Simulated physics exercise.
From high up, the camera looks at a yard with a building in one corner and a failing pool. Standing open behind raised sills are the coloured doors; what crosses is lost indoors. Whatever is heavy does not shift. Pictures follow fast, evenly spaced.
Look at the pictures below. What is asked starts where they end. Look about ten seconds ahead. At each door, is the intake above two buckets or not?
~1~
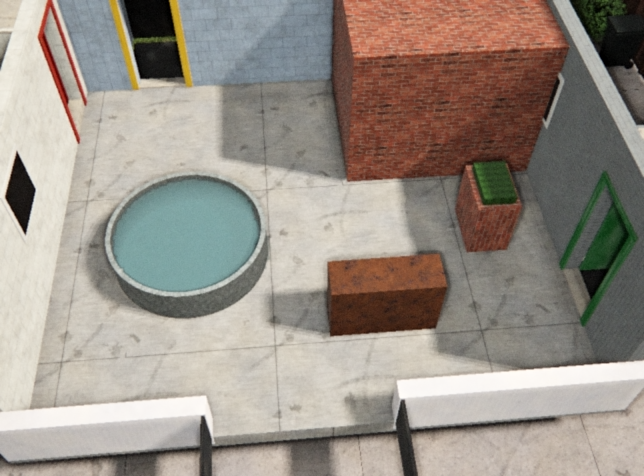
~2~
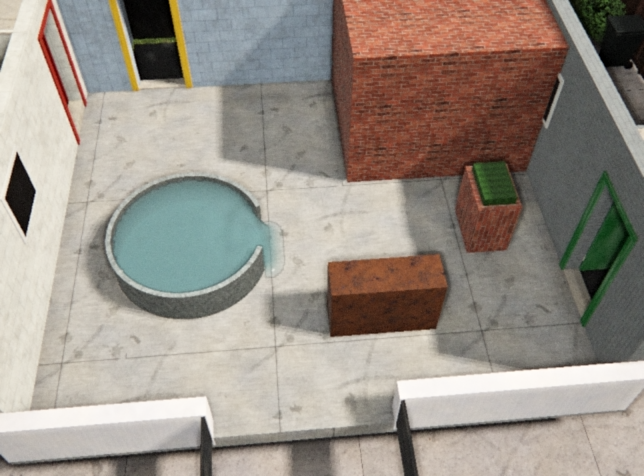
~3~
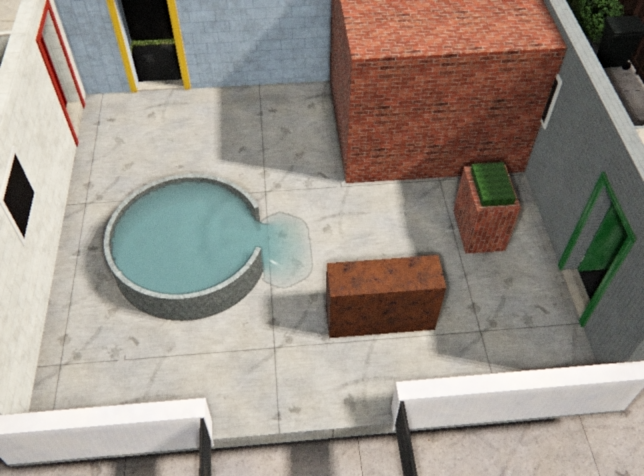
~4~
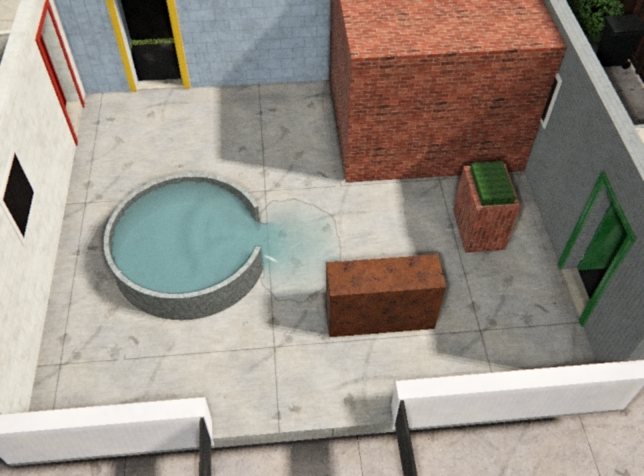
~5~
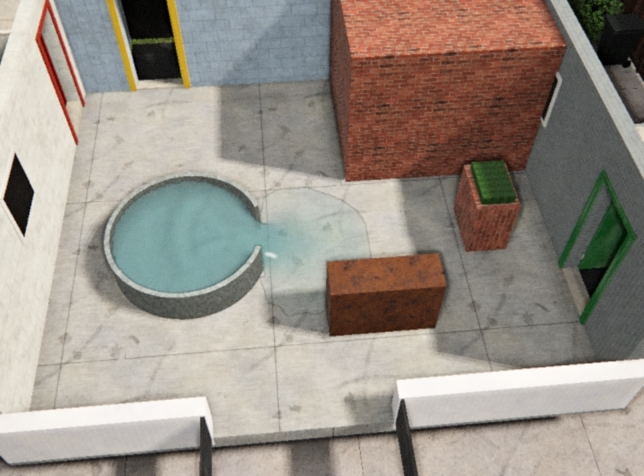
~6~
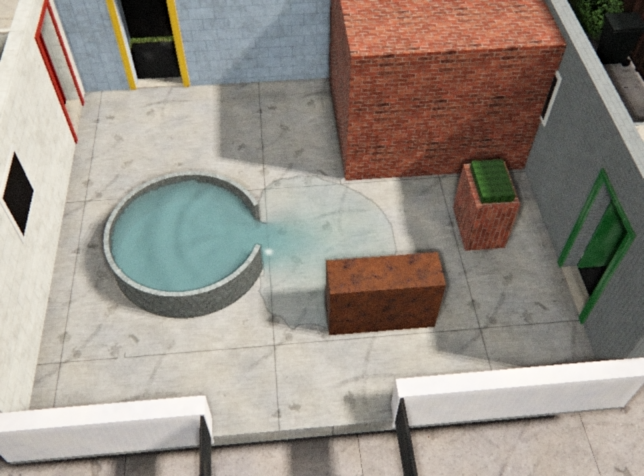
As I see it, the yellow door will let through no more than two buckets; the green door will let through over two buckets; the red door will let through no more than two buckets.
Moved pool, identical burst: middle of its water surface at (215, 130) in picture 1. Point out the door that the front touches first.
That would be the yellow-painted one, I say.
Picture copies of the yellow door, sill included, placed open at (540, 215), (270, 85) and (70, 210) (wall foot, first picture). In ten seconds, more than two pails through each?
First tops the limit, then falls short, then falls short.
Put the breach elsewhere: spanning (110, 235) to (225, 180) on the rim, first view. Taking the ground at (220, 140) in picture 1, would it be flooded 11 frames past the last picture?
There: Flooded.
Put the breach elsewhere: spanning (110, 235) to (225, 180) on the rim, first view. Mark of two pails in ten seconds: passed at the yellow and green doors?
In short: The yellow one ends up above, the green one ends up below.
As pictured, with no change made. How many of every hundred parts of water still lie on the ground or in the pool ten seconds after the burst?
Roughly 86 per cent.
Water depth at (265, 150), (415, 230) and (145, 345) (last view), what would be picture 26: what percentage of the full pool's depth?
My figures are about 0, 8 and 0 percent.
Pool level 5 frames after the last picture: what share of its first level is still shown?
Somewhere near 76 %, give or take.
A moment on, water covers 20 % of the floor; the yellow door not reached, the green door not reached, the red door not reached.
Next, water covers 30 % of the floor; the yellow door not reached, the green door wet at the sill, nothing in, the red door not reached.
Then, water covers 35 % of the floor; the yellow door not reached, the green door over two buckets in, the red door not reached.
Later, water covers 45 % of the floor; the yellow door wet at the sill, nothing in, the green door far over two buckets in, the red door not reached.
In the end, water covers 70 % of the floor; the yellow door wet at the sill, nothing in, the green door far over two buckets in, the red door not reached.
